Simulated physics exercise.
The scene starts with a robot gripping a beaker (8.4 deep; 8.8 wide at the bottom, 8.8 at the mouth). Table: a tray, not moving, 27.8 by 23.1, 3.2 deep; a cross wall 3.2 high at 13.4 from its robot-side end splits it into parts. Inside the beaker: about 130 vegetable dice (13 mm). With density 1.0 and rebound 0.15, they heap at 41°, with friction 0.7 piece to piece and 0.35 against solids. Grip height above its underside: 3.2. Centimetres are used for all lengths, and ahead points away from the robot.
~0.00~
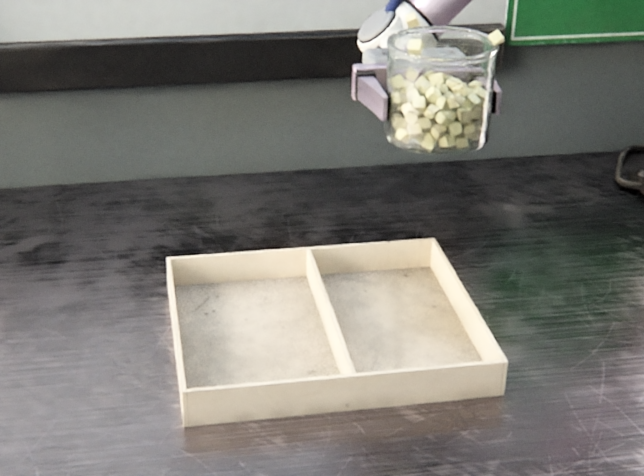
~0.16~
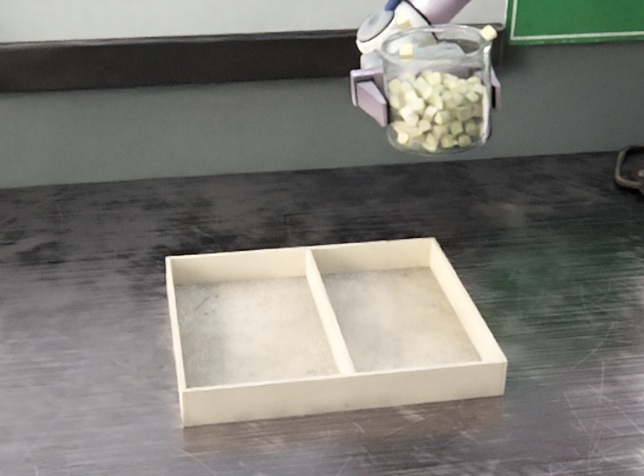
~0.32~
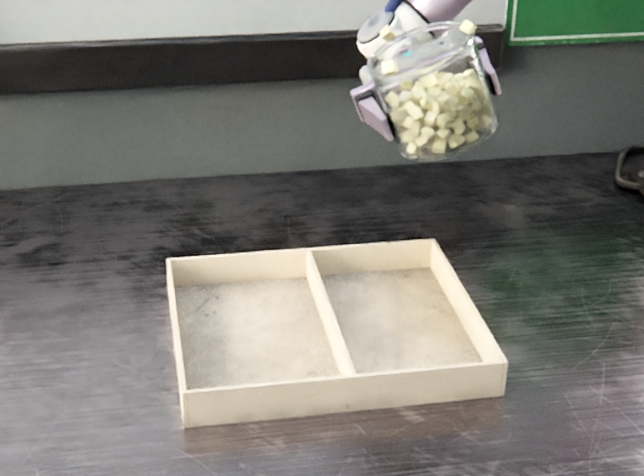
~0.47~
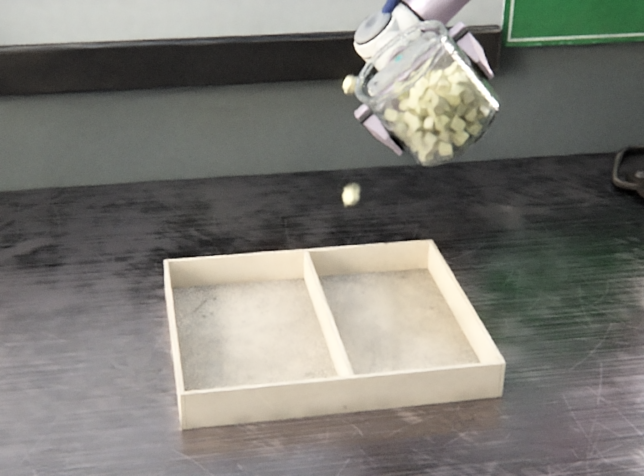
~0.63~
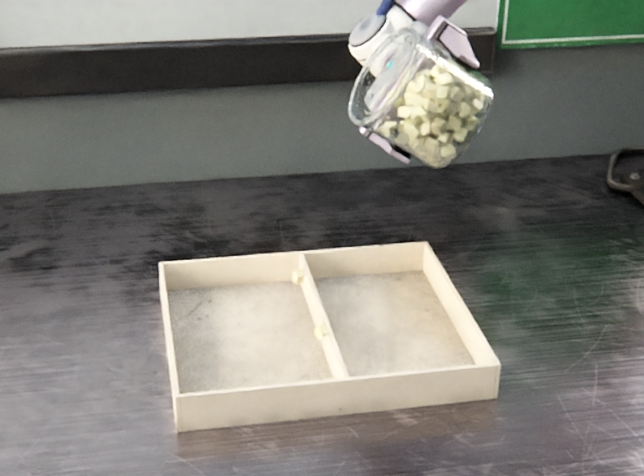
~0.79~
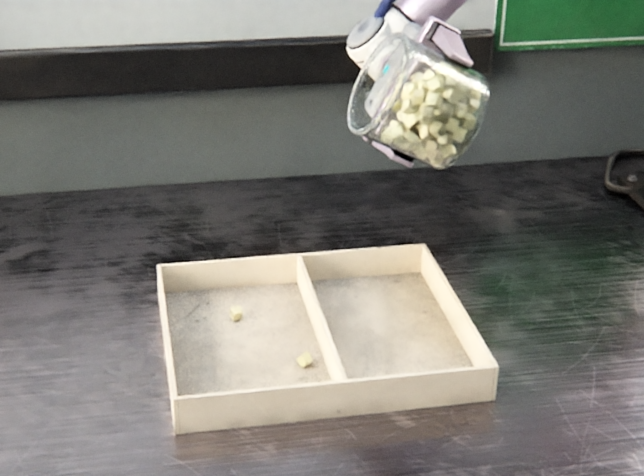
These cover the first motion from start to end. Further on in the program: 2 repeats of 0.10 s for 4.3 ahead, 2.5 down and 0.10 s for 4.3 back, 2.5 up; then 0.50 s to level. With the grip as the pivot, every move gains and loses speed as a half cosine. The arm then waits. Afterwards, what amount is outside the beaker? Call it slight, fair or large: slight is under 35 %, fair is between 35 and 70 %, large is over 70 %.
I would call it slight, under 35 %.
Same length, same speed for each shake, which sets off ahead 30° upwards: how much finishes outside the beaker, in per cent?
Roughly 75 per cent.
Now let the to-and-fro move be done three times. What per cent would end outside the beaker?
15 per cent or so.
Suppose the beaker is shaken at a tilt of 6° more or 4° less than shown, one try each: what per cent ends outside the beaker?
About 15 per cent for the first try and 5 per cent for the second.
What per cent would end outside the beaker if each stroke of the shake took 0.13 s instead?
About 5 per cent in that case.
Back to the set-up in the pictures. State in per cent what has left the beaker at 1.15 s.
Share gone by then: Close to 5 %.
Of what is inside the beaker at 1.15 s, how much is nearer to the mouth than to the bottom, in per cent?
Something like 40 percent sits in that half.
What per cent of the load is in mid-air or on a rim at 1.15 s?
Estimated fraction: Near 2 %.
After 1.15 s, tilted 62° forward, highest piece 24 above the table; 118 in the beaker, 6 in the far-side part, 2 in flight or on a rim.
After 1.51 s, tilted 18° forward, highest piece 27 above the table; 113 in the beaker, 9 in the far-side part, 4 in the robot-side part.
After 1.89 s, level, highest piece 28 above the table; 113 in the beaker, 9 in the far-side part, 4 in the robot-side part.
After 2.94 s, level, highest piece 28 above the table; 113 in the beaker, 9 in the far-side part, 4 in the robot-side part.
At rest, 113 in the beaker, 9 in the far-side part, 4 in the robot-side part. That is 10 % outside the beaker.
